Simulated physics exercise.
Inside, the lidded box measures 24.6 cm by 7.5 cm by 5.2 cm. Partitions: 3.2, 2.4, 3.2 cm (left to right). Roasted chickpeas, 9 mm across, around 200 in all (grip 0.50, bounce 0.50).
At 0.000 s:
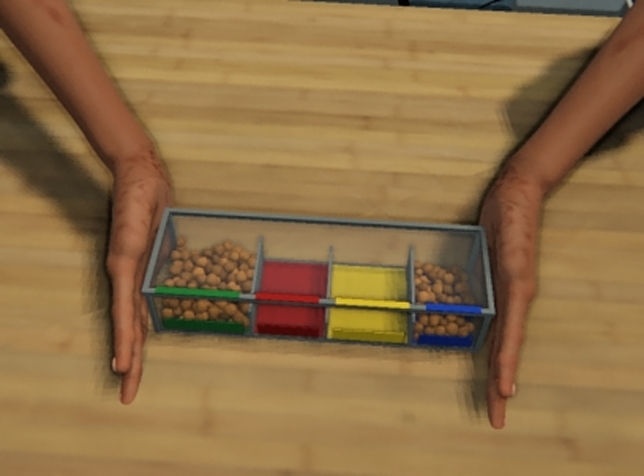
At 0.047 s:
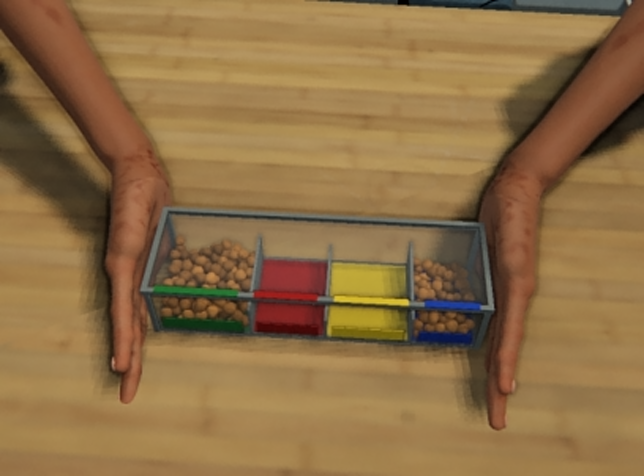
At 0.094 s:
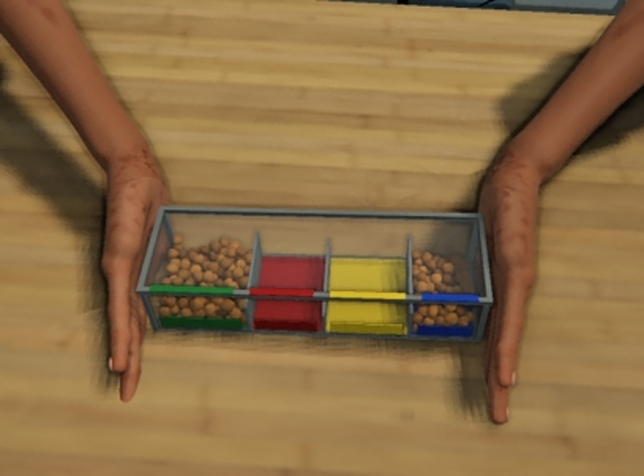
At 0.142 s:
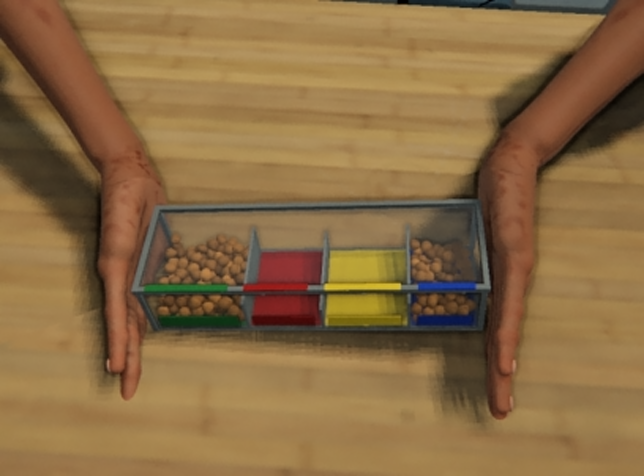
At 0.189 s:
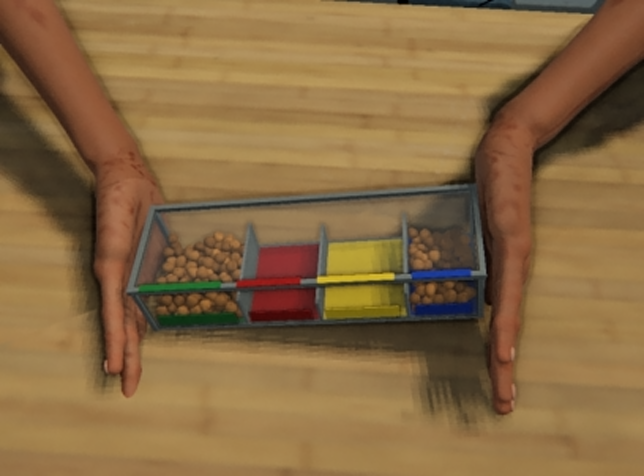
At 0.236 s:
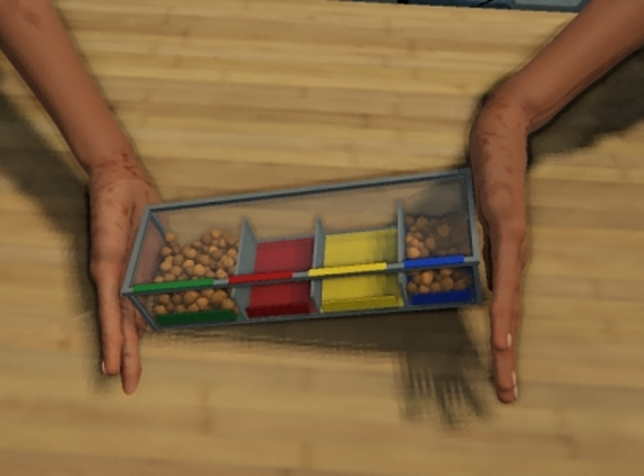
On a light wooden table, two hands pressed against the ends of a clear divided box with chickpeas in its green and blue sections, then tilted it slightly, raising the right end.
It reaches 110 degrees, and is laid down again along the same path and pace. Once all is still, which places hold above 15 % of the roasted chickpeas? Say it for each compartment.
Red compartment: Under; blue compartment: Under; green compartment: Over; yellow compartment: Under.
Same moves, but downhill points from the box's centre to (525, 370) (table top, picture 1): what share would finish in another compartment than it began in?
Some 60 per cent.
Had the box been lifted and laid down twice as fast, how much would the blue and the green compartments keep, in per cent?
In that case blue 10; green 85.
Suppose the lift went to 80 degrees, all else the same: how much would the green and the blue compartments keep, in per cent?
Green 65; blue 25.
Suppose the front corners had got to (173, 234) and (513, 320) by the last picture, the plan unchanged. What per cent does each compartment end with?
Red 5; blue 60; green 25; yellow 10.
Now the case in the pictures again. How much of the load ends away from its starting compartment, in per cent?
About 35 per cent.
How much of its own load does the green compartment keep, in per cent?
About 100 per cent.
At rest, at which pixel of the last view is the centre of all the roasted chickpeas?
At about (197, 285).
After 1.45 s, tilt 110 degrees; blue 20 %, green 70 %, yellow 10 %.
After 2.26 s, tilt 50 degrees; red 5 %, green 95 %.
After 3.09 s, tilt 0 degrees; red 5 %, green 95 %.
In the end, at 3.4 s, red 5 %, blue 0 %, green 95 %, yellow 0 %.
